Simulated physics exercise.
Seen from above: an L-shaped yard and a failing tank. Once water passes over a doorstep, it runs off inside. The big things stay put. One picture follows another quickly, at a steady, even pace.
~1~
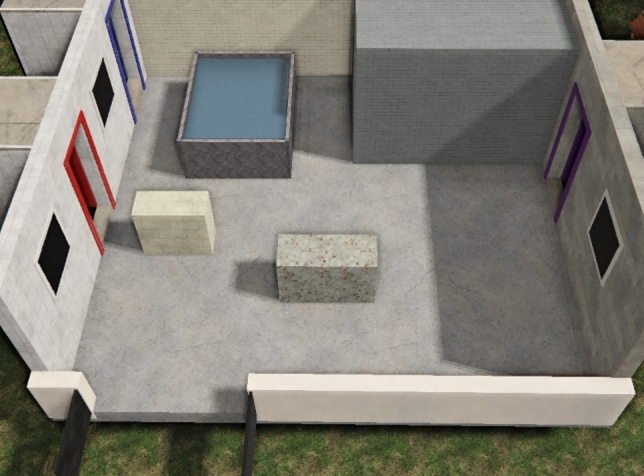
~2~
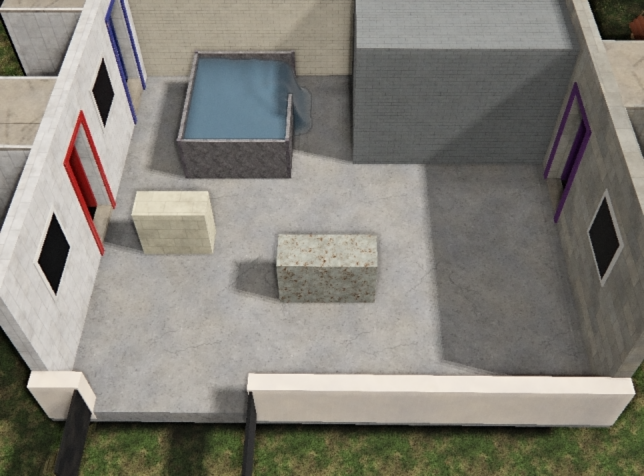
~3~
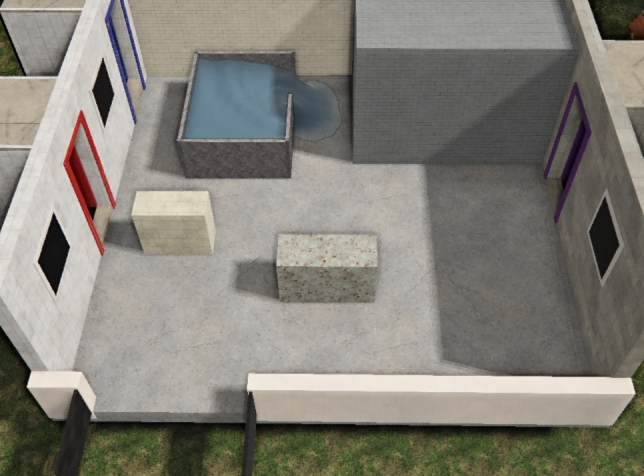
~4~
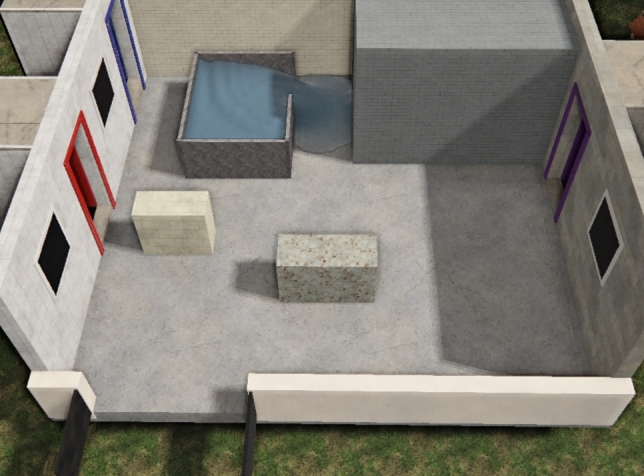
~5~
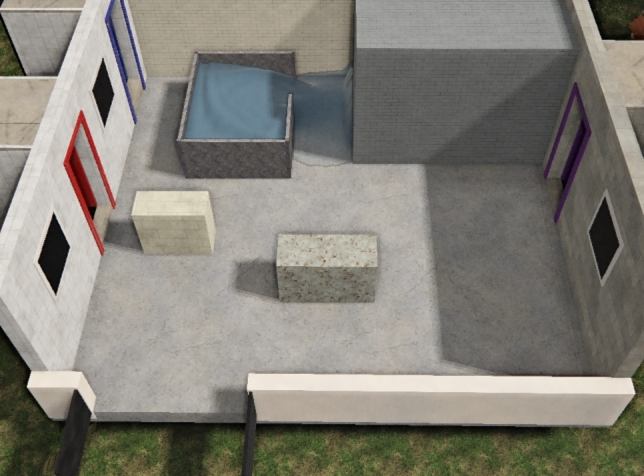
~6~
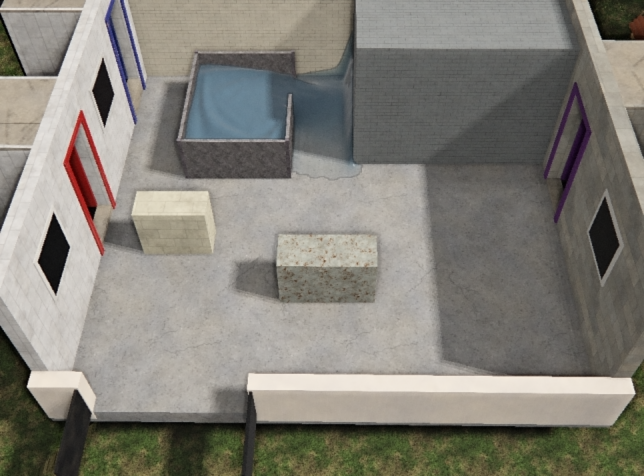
The footage shows a walled yard seen from above, where water pours from the right side of a raised tank, spreads right across the paving to a grey block, then creeps toward the viewer between them.
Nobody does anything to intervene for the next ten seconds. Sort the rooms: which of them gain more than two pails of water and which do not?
The red door gains no more; the purple door gains no more; the blue door gains no more.
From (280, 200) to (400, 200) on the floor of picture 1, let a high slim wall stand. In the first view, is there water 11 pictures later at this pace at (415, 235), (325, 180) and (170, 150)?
Taking the points in order - unwetted, wetted, unwetted.
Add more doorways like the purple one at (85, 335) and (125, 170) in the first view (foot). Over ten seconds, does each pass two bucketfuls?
Taking them in the order asked, one ends up above, the other ends up below.
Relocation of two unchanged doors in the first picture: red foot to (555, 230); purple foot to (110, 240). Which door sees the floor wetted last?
I reckon it's the red-painted one.
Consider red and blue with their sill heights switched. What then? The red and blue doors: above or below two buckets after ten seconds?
As I see it, red remains within bounds and blue exceeds the threshold.
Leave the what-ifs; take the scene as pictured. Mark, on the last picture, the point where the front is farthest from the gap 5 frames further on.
Farthest reach: About (360, 249).
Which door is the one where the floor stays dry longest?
I pick the one in purple.
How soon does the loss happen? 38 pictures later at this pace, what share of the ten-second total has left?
Close to 30 per cent.
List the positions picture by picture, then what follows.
The tank at (240, 97) is whole and still, in the first frame.
Water pours out at (291, 100) and has run to (298, 88), in the second frame.
Water pours out at (292, 101) and has run to (333, 129), in the third frame.
Water pours out at (292, 101) and has run to (352, 138), in the fourth frame.
The front is at (352, 159), out from the gap at (292, 102), in the fifth frame.
The front is at (352, 173), out from the gap at (292, 101), in the sixth frame.
A moment on, water covers 15 % of the floor; the red door not reached, the purple door not reached, the blue door not reached.
Next, water covers 25 % of the floor; the red door not reached, the purple door not reached, the blue door wet at the sill, nothing in.
Then, water covers 60 % of the floor; the red door wet at the sill, nothing in, the purple door not reached, the blue door under two buckets in.
Later, water covers 80 % of the floor; the red door wet at the sill, nothing in, the purple door wet at the sill, nothing in, the blue door under two buckets in.
In the end, water covers 100 % of the floor; the red door wet at the sill, nothing in, the purple door wet at the sill, nothing in, the blue door under two buckets in.
